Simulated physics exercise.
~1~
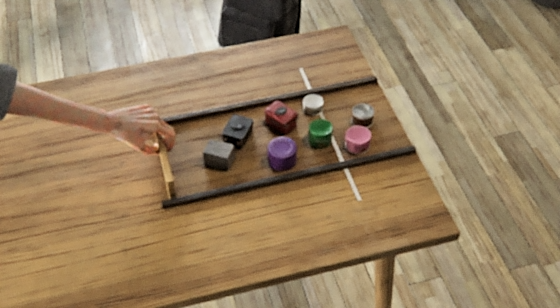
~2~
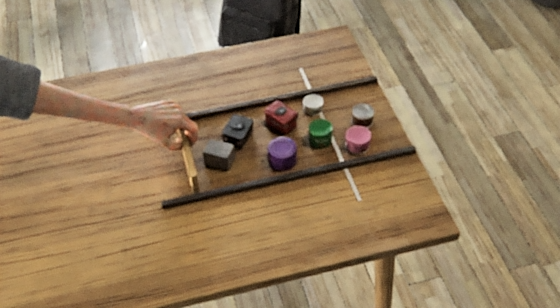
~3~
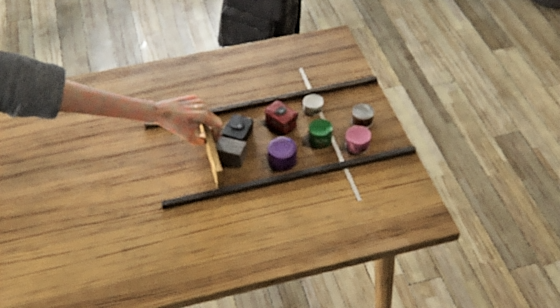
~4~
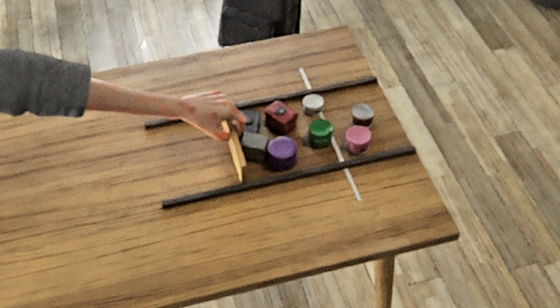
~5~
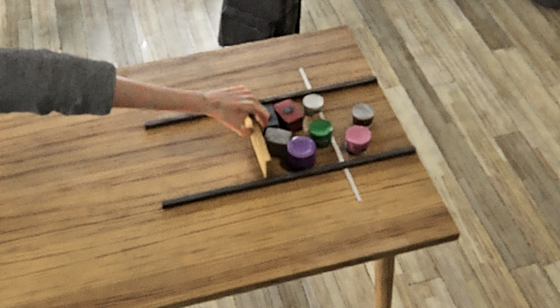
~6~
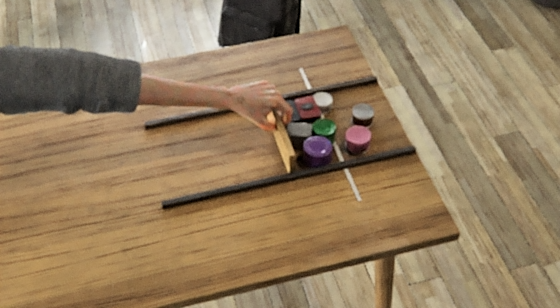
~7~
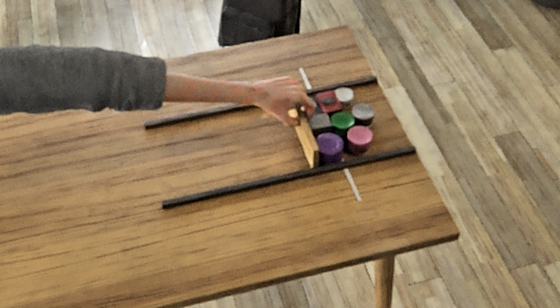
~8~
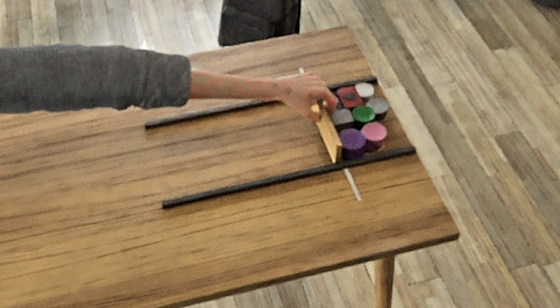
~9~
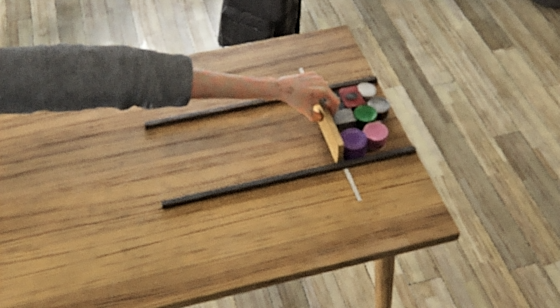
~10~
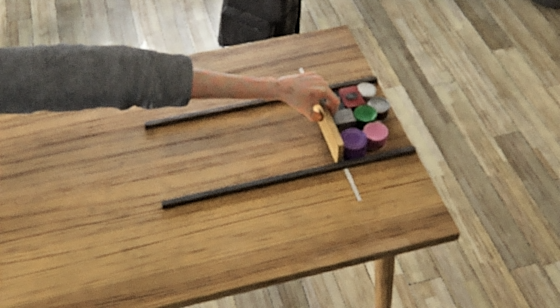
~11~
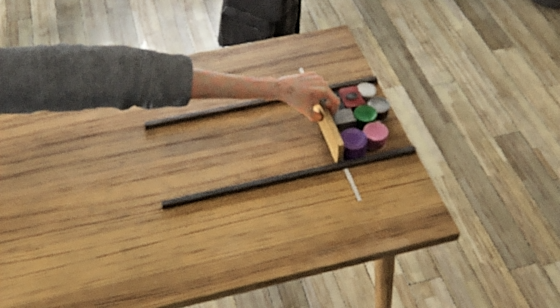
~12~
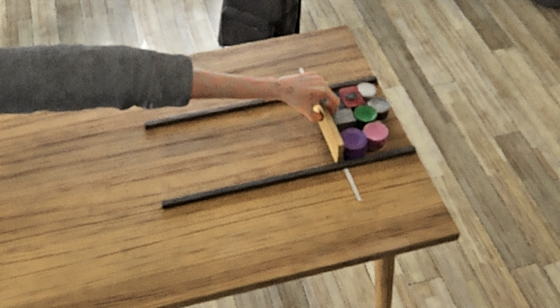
On a wooden table, a hand sliding a board rightward between dark rails, bunching small blocks and lids near the edge, then stopping.
